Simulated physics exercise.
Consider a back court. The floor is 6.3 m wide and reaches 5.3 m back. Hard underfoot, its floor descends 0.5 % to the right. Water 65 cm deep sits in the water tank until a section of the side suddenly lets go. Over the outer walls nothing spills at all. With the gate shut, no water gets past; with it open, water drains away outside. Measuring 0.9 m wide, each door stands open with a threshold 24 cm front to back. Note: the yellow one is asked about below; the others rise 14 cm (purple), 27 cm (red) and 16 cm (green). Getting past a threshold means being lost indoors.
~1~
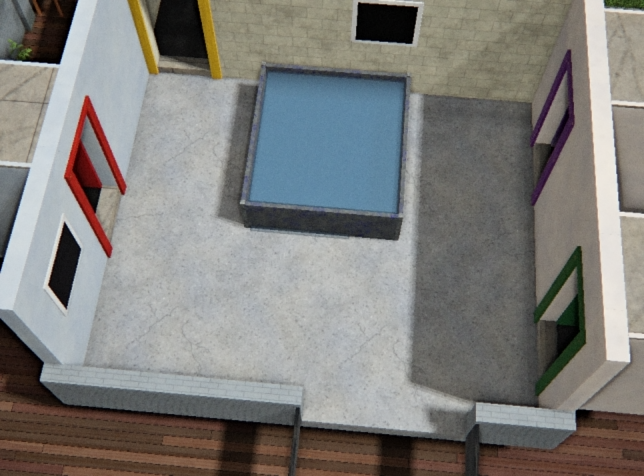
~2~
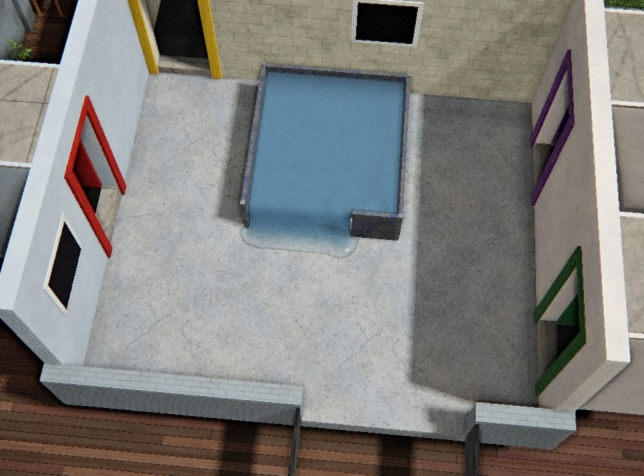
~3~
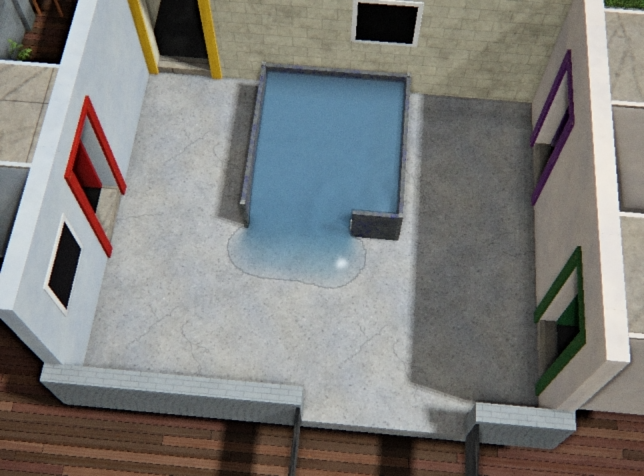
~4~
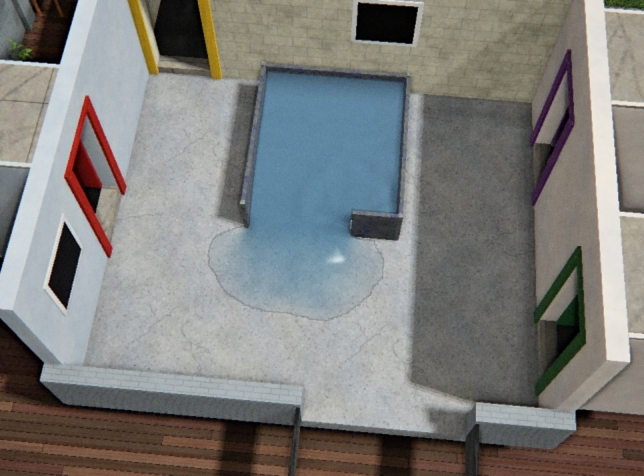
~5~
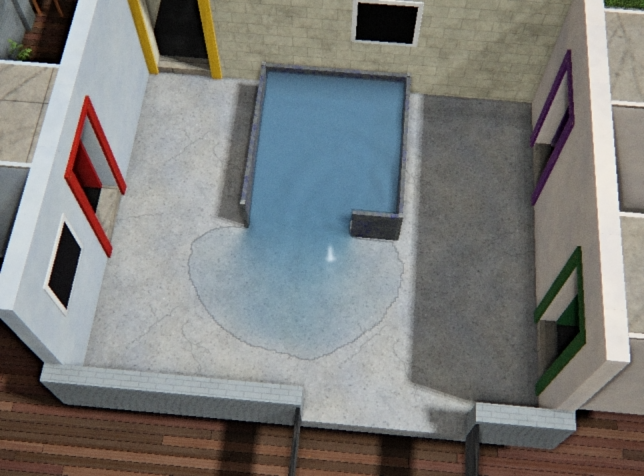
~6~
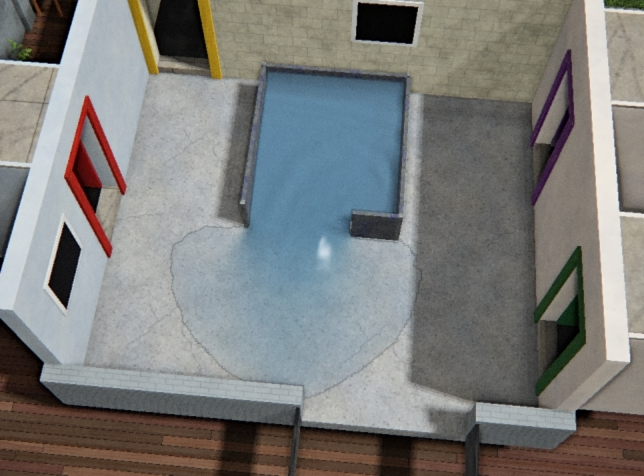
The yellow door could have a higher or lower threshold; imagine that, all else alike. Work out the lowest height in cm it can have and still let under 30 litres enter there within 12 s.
The lowest such height is roughly 13.5 cm.
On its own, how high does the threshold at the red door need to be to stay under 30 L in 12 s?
Roughly 6.0 cm at the red door.
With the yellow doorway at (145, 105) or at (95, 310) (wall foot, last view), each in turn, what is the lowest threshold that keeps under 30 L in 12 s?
Around 10.5 and 20 cm respectively.
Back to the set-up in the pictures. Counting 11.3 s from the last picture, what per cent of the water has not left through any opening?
Around 64 percent is still there.
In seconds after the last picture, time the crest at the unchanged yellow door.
Around 4.0 seconds.
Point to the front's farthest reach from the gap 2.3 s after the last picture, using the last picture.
Lab note: Front tip approx. (527, 423).
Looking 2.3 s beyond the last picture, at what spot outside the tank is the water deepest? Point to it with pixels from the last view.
Around pixel (81, 382).
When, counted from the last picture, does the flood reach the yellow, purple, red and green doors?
Arrival: Yellow 3.4 s, purple 6.5 s, red 2.2 s, green 2.6 s.
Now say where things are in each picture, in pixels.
In the first picture, the water tank at (329, 140) is whole and still, 65 cm deep; the yellow door at (176, 35) is dry.
In the second picture, the front is at (258, 243), 0.3 m from the gap at (299, 221); 0.4 m2 of floor is wet, 65 cm left at the back.
In the third picture, water pours out at (299, 223) and has run 0.8 m, to (323, 282); about 11 cm deep outside, 65 cm at the back.
In the fourth picture, the gap is at (299, 223), the front 1.3 m out at (299, 311); the back of the water tank holds 65 cm.
In the fifth picture, the gap is at (299, 224), the front 1.9 m out at (295, 351); the back of the water tank holds 65 cm.
In the sixth picture, the front is at a hidden place, 2.5 m from the gap at (299, 223); 5.9 m2 of floor is wet, 61 cm left at the back; 3.0 m in a straight line remain to the yellow door at (176, 35).
Then, 0.7 s after the last picture water covers 35 % of the floor, deepest (37 cm) near (250, 397); it has not reached the yellow door.
Then, 2.3 s after the last picture water covers 40 % of the floor, deepest (38 cm) near (81, 382); it has not reached the yellow door.
Then, 11.3 s after the last picture water covers 95 % of the floor, deepest (12 cm) near (254, 111); 11 cm at the yellow door, 8 litres in over its 16 cm threshold.
At the yellow door as built, the water peaked near 20 cm, 3.9 s after the last picture.
Run again over the same 12 s with other heights there, 50 litres in over 12 cm, 8 litres over 16 cm. The limit of 30 litres is kept from about 13.5 cm up.
